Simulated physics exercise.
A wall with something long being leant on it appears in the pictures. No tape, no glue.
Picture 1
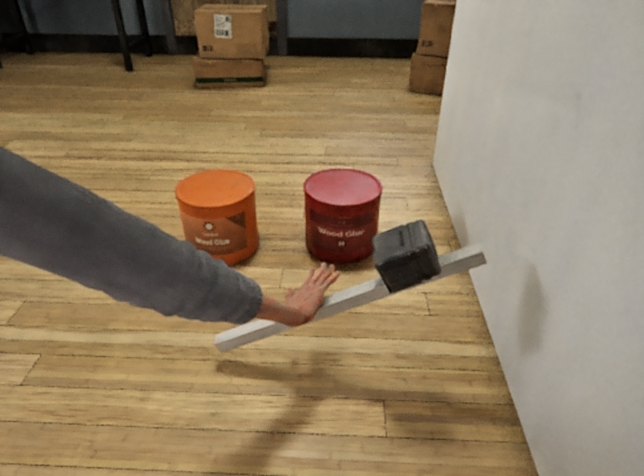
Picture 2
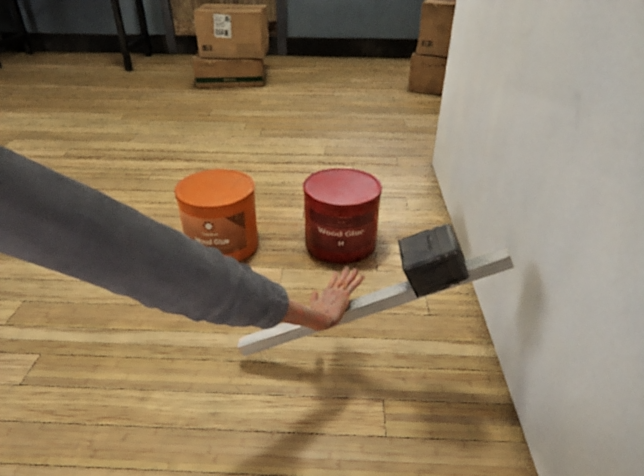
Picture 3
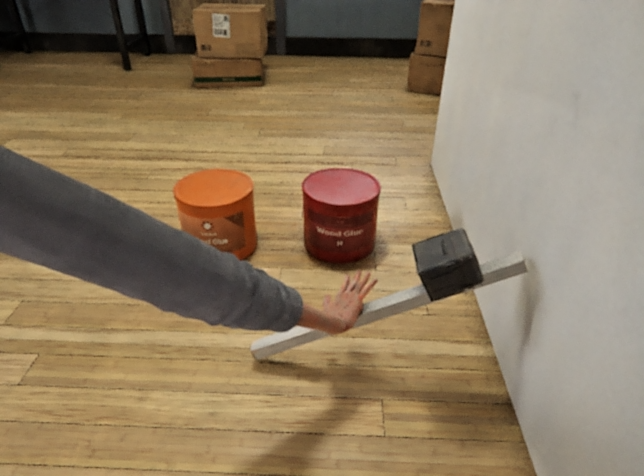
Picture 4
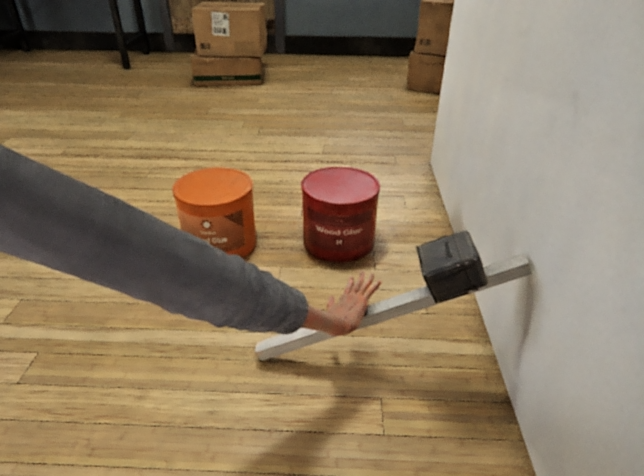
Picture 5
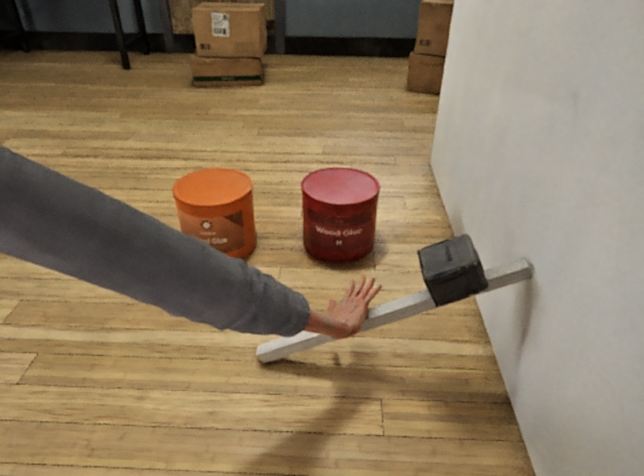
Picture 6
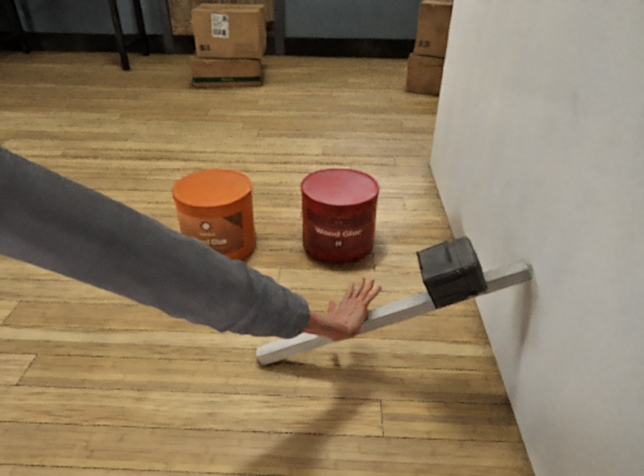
A hand moves a white pole with a dark block right and leans it on the wall.
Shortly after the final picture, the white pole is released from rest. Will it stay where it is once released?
No - displaced.
Then, 0.20 s past the last view, white pole 7° lower than it was left near (375, 327).
Then, 0.30 s past the last view, white pole 22° lower than it was left near (364, 351).
Then, 0.40 s past the last view, white pole 27° lower than it was left near (362, 355).
Then, 0.50 s past the last view, white pole 27° lower than it was left near (362, 360).
Finally, moved from the start, white pole; the other 2 still in place. Final places as the last picture's camera would see them, white pole near (362, 360). The pole slips out.
